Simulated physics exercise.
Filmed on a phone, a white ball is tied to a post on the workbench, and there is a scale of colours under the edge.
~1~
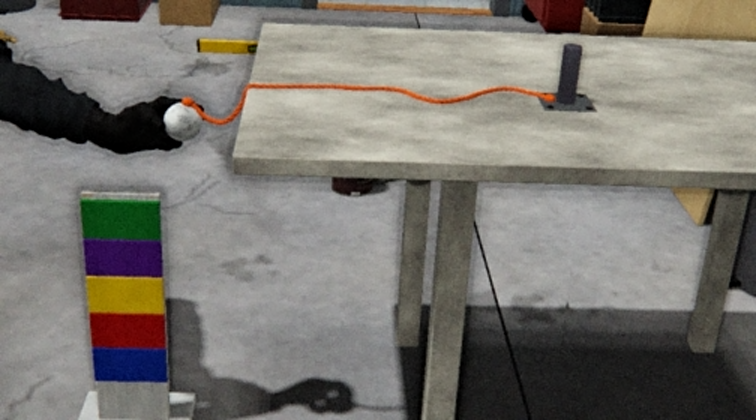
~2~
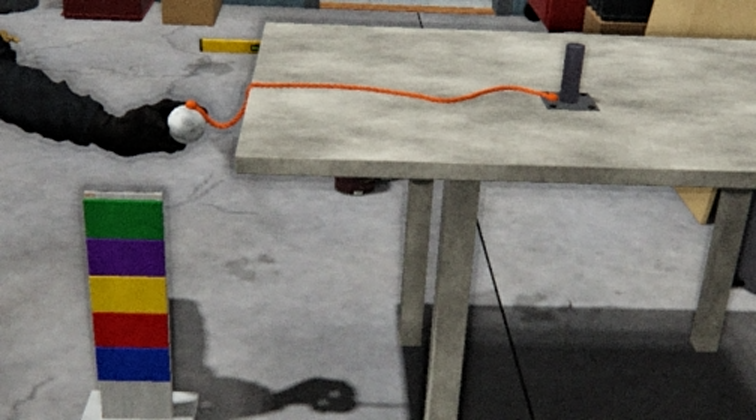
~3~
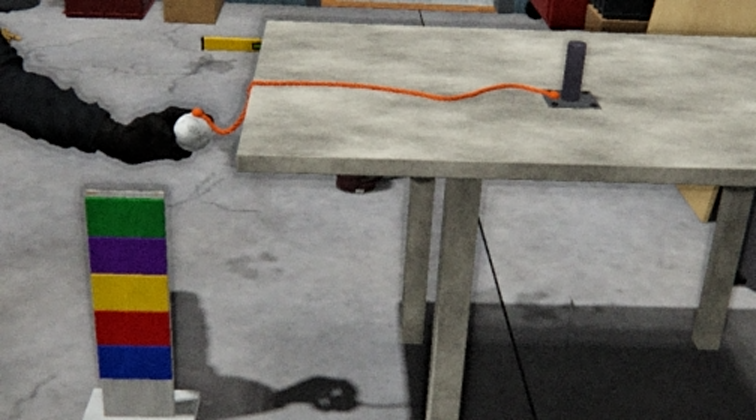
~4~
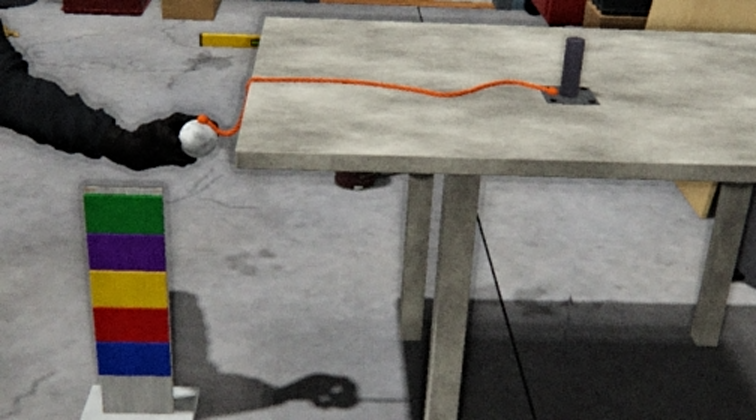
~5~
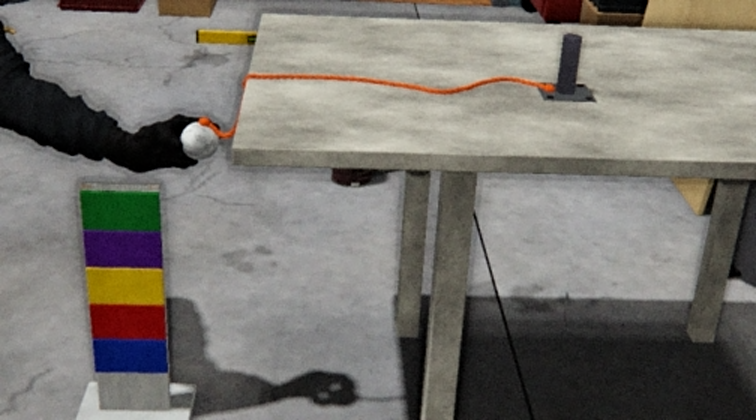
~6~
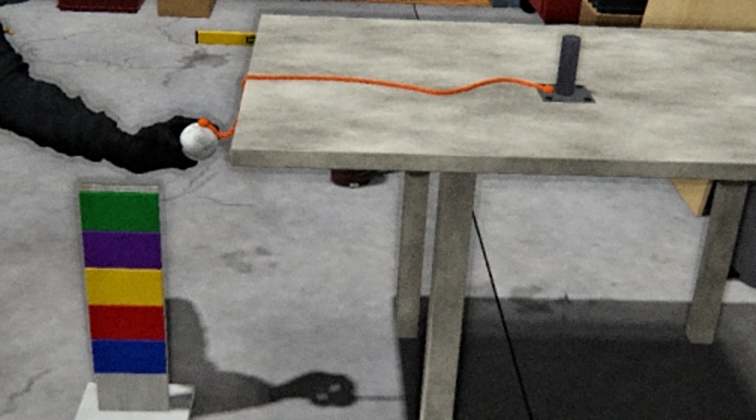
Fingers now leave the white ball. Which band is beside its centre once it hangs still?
The green band.
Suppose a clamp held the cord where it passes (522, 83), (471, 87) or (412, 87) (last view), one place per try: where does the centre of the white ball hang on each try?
Per try (px, approx.): (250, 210), (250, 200), (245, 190).
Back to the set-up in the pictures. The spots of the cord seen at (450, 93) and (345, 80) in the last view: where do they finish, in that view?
Roughly (421, 86) for the first and (312, 82) for the second.
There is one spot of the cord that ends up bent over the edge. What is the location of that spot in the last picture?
Check around (280, 78) - that's where it is.
Soon after, ball near (271, 214); level with green.
Then, ball near (234, 218); level with green.
At rest, ball near (249, 221); level with green. At green.
